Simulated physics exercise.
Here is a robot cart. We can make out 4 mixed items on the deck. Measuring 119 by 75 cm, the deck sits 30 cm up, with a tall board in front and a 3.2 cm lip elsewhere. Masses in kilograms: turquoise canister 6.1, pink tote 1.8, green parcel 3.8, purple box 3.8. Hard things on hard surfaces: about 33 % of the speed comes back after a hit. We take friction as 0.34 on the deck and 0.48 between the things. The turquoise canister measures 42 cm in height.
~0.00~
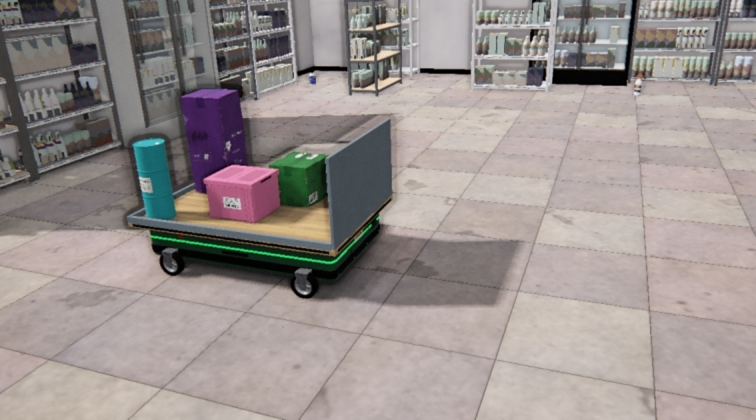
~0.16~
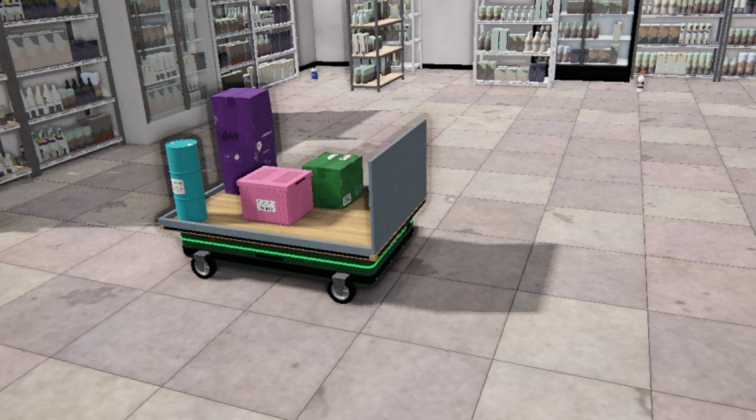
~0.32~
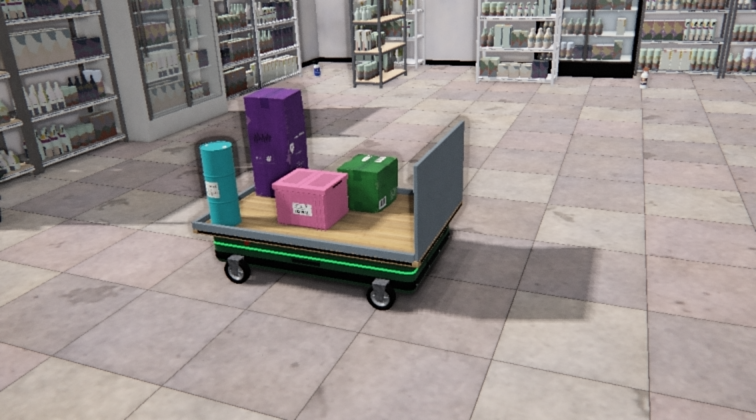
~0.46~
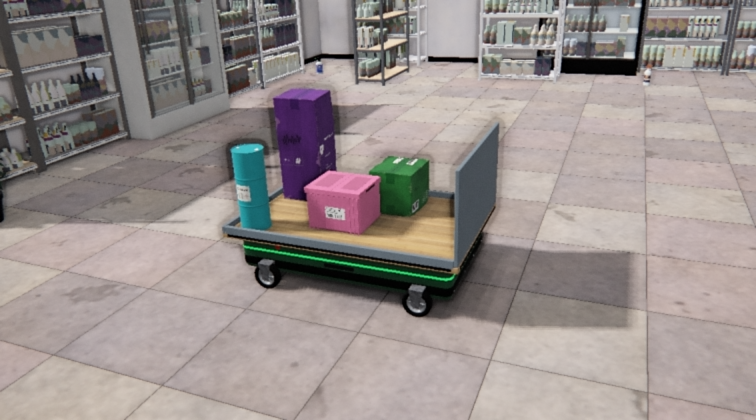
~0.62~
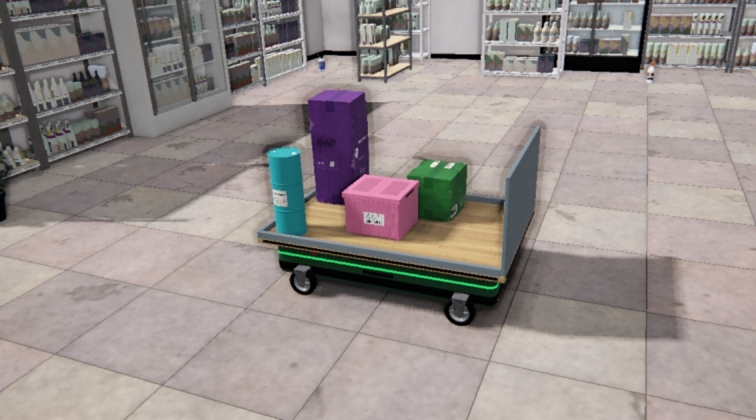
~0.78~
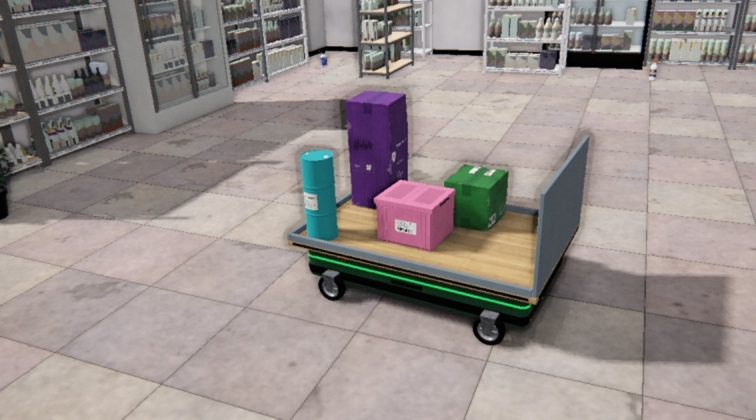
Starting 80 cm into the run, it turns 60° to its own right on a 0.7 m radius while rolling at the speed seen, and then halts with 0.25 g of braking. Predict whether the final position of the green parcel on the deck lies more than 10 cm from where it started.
The green parcel remains near its start.
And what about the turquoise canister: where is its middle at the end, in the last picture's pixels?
You'll see it about at (398, 274) in the last picture.
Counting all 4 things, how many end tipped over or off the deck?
0.
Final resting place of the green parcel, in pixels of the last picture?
Around pixel (609, 393).
Around 0.98 s, 127 cm covered, turned 27°; green parcel shifted 5 cm near (521, 225); pink tote shifted 3 cm.
Around 1.28 s, 166 cm covered, turned 56°; green parcel shifted 4 cm near (549, 292); pink tote shifted 3 cm.
Finally (2.4 s), all 4 still in place (within 10 cm). Final places as that camera would see them, green parcel near (609, 393).
